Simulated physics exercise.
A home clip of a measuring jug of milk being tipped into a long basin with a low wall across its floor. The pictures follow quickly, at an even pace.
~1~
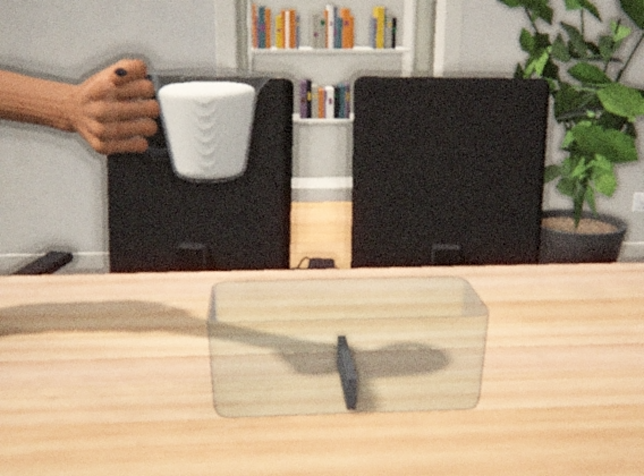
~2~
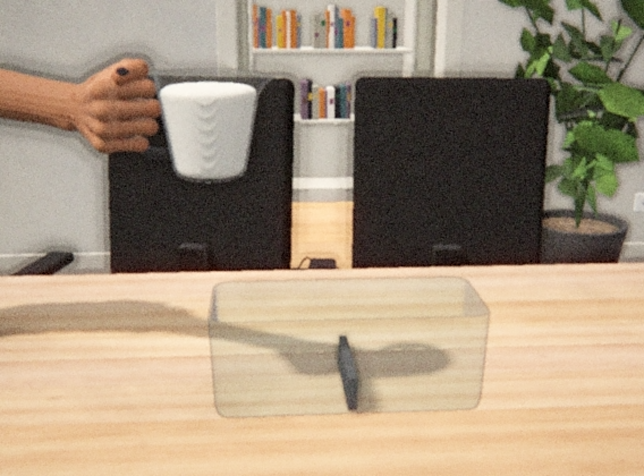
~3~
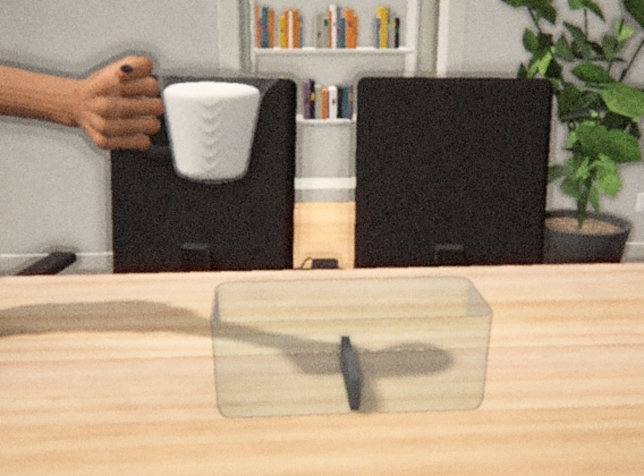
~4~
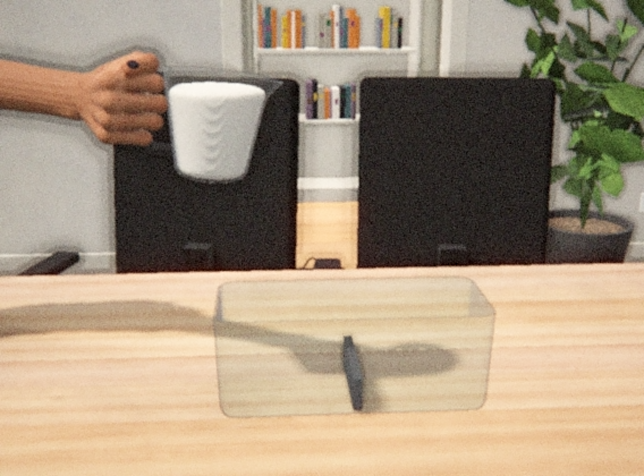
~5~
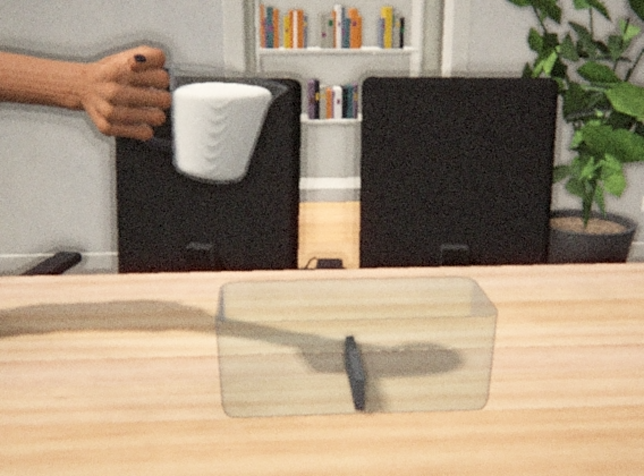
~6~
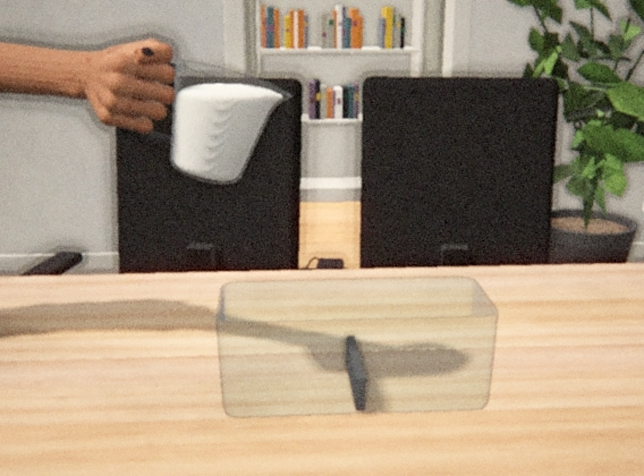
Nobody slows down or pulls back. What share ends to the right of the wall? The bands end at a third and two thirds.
It comes to from a third to two thirds.
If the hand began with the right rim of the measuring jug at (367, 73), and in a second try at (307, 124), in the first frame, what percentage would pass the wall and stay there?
First some 85, then 70 per cent.
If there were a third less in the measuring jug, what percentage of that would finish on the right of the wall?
Roughly 10 in a hundred.
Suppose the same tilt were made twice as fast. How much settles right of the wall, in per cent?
Close to 25 per cent.
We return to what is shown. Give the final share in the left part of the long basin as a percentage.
It comes to 55 per cent or so.
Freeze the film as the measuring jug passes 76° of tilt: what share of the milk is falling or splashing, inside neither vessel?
Close to 30 per cent.
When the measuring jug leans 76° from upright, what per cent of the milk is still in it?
Roughly 60 in a hundred.
A moment on, the measuring jug is tipped on its side and 60 per cent is still to pour, 1 is left of the wall and 9 right of it.
Next, the measuring jug is tipped right over and 6 per cent is still to pour, 37 is left of the wall and 41 right of it.
Then the measuring jug is tipped right over and 0 per cent is still to pour, 53 is left of the wall and 42 right of it.
Later the measuring jug is tipped right over and 0 per cent is still to pour, 54 is left of the wall and 42 right of it.
In the end 54 per cent lies left of the wall, 42 right of it and 4 outside.
